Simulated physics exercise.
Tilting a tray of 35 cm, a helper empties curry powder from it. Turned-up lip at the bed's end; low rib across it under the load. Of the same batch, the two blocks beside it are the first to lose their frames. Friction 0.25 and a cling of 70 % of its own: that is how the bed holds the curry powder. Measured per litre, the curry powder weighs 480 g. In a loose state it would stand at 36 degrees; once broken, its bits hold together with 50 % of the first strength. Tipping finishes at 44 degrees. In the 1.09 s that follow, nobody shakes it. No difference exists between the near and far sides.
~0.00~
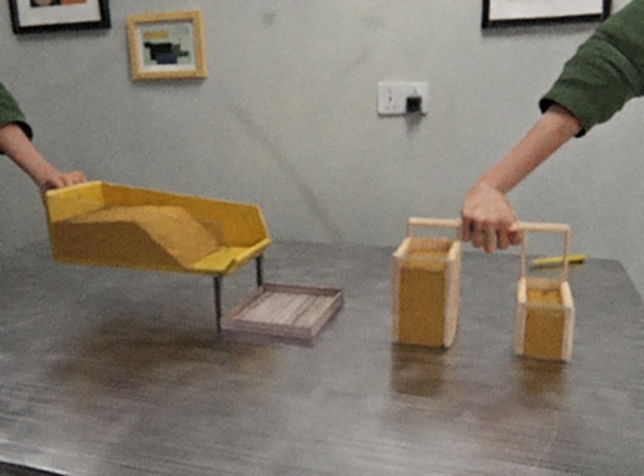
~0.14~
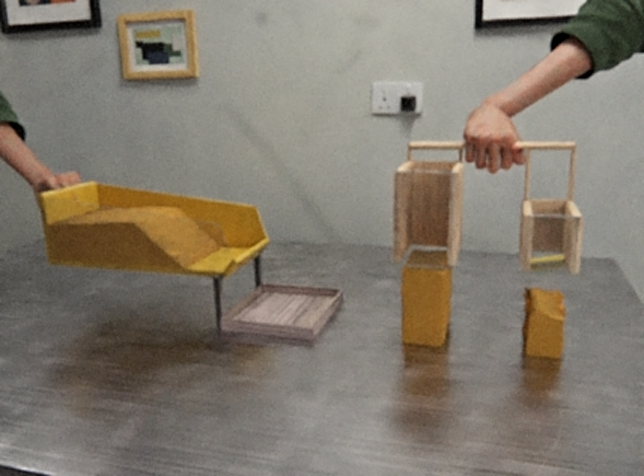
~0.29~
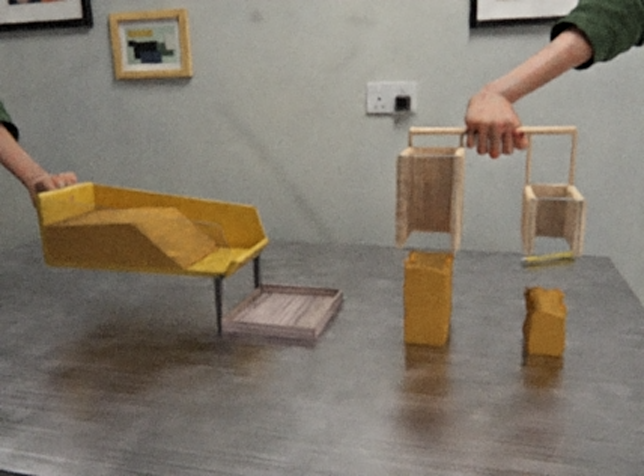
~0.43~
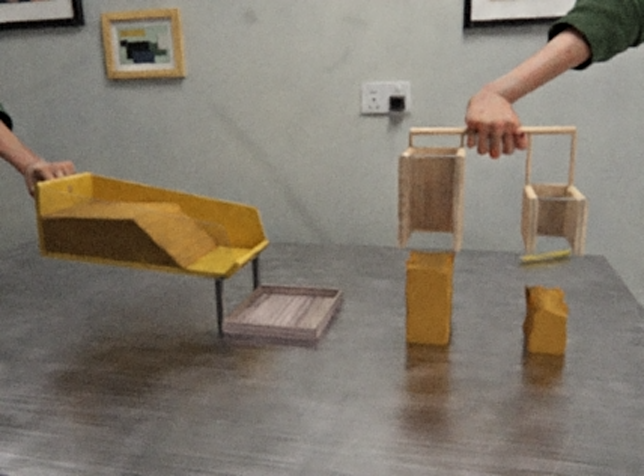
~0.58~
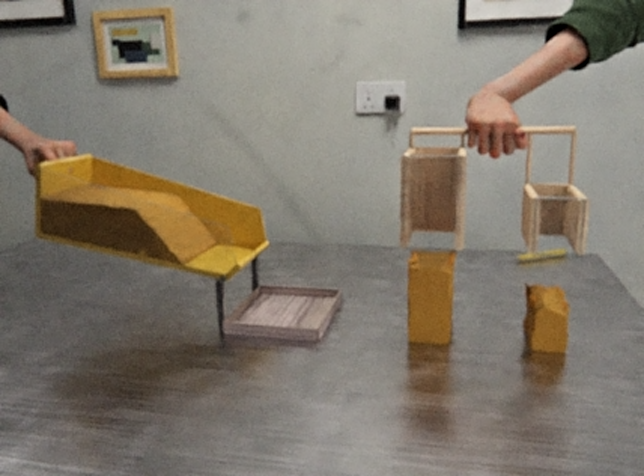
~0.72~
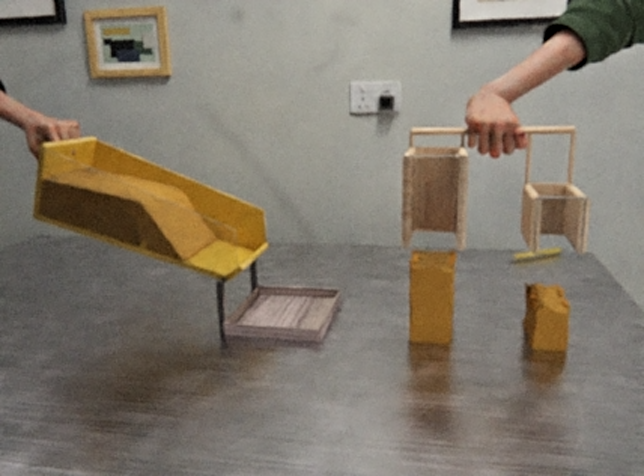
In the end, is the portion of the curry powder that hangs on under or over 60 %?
My bet is upwards of 60 percent.
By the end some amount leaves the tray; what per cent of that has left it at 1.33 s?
It comes to about 0 percent.
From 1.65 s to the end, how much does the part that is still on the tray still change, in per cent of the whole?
Roughly 14 %.
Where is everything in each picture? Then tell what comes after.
Top of the high end at (47, 195), tilt 0 degrees; front end of the curry powder at (182, 265); test blocks 13 cm, 6.8 cm high (left to right), in the first picture.
Top of the high end at (43, 196), tilt 0 degrees; front end of the curry powder at (181, 266); test blocks 13 cm, 6.8 cm high (left to right), in the second picture.
Top of the high end at (40, 197), tilt 0 degrees; front end of the curry powder at (181, 267); test blocks 13 cm, 6.8 cm high (left to right), in the third picture.
Top of the high end at (39, 187), tilt 4 degrees; front end of the curry powder at (181, 267); test blocks 13 cm, 6.8 cm high (left to right), in the fourth picture.
Top of the high end at (41, 167), tilt 10 degrees; front end of the curry powder at (181, 264); test blocks 13 cm, 6.8 cm high (left to right), in the fifth picture.
Top of the high end at (45, 148), tilt 16 degrees; front end of the curry powder at (181, 260); test blocks 13 cm, 6.8 cm high (left to right), in the sixth picture.
By 1.00 s, the tilt is 28 degrees and 100 % is on the bed.
By 1.33 s, the tilt is 42 degrees and 100 % is on the bed.
By 1.65 s, the tilt is 44 degrees and 100 % is on the bed.
By 1.98 s, the tilt is 44 degrees and 98 % is on the bed.
By 2.53 s, at the end, the tilt is 44 degrees and 85 % is on the bed.
